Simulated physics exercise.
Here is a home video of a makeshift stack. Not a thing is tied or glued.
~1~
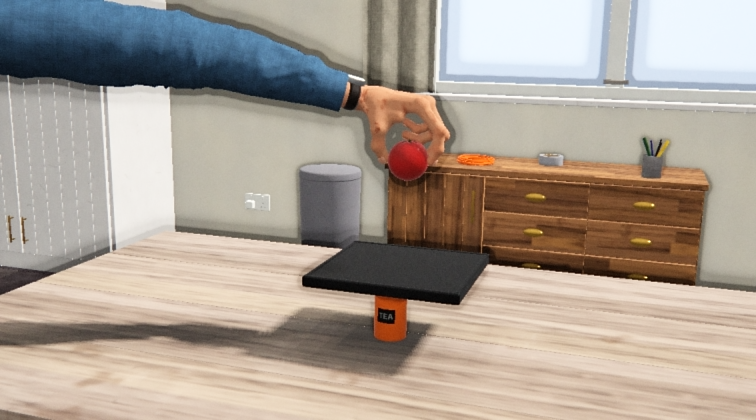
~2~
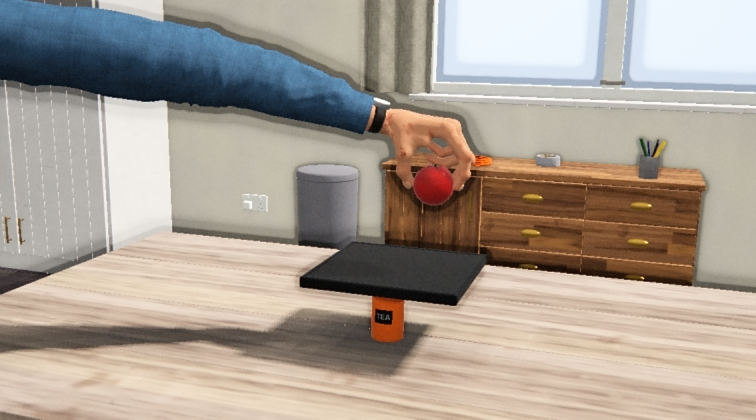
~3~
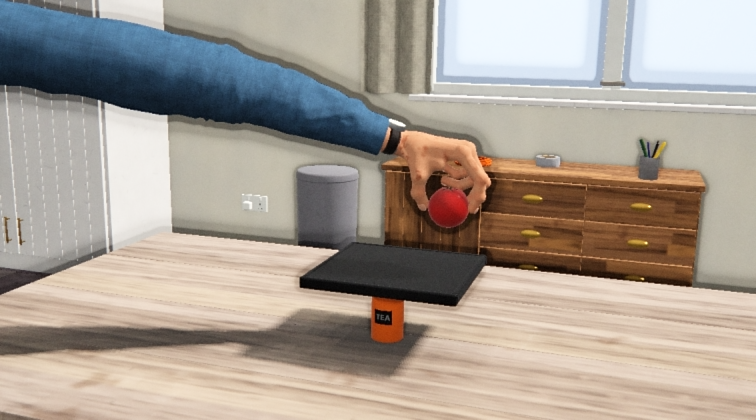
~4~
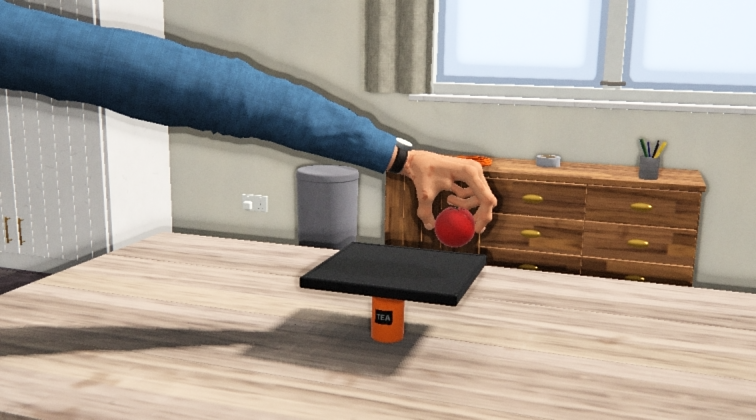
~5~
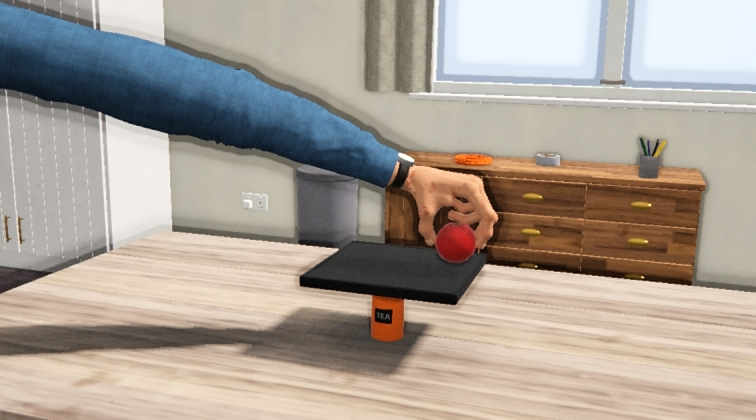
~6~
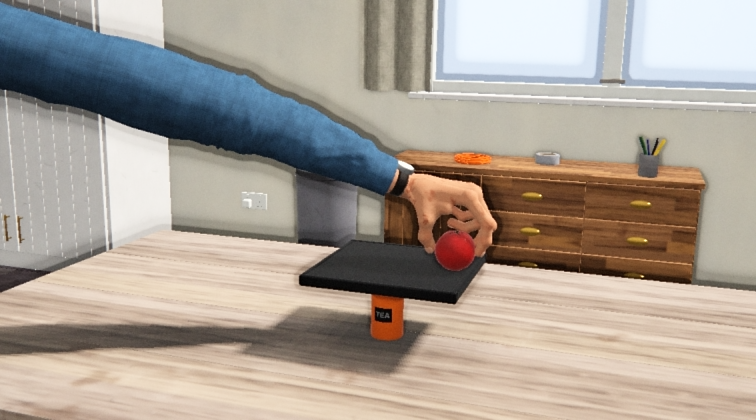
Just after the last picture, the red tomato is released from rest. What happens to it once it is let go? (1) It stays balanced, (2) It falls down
It falls down (2).
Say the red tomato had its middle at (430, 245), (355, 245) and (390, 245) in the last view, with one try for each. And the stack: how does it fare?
The stack tumbles down in the first case, remains standing in the second, and remains standing in the third.
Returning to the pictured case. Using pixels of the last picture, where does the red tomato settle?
The object finishes somewhere near (486, 331).
Then, 0.40 s later than the last frame, red tomato now fallen; black lid tilted by 61°.
Then, 0.70 s later than the last frame, black lid now fallen; orange shaker tilted by 73°.
When it is over, fallen, red tomato and black lid; lying over in the stack, orange shaker. End places, in pixels of the last picture, red tomato near (486, 331). The stack gives way.
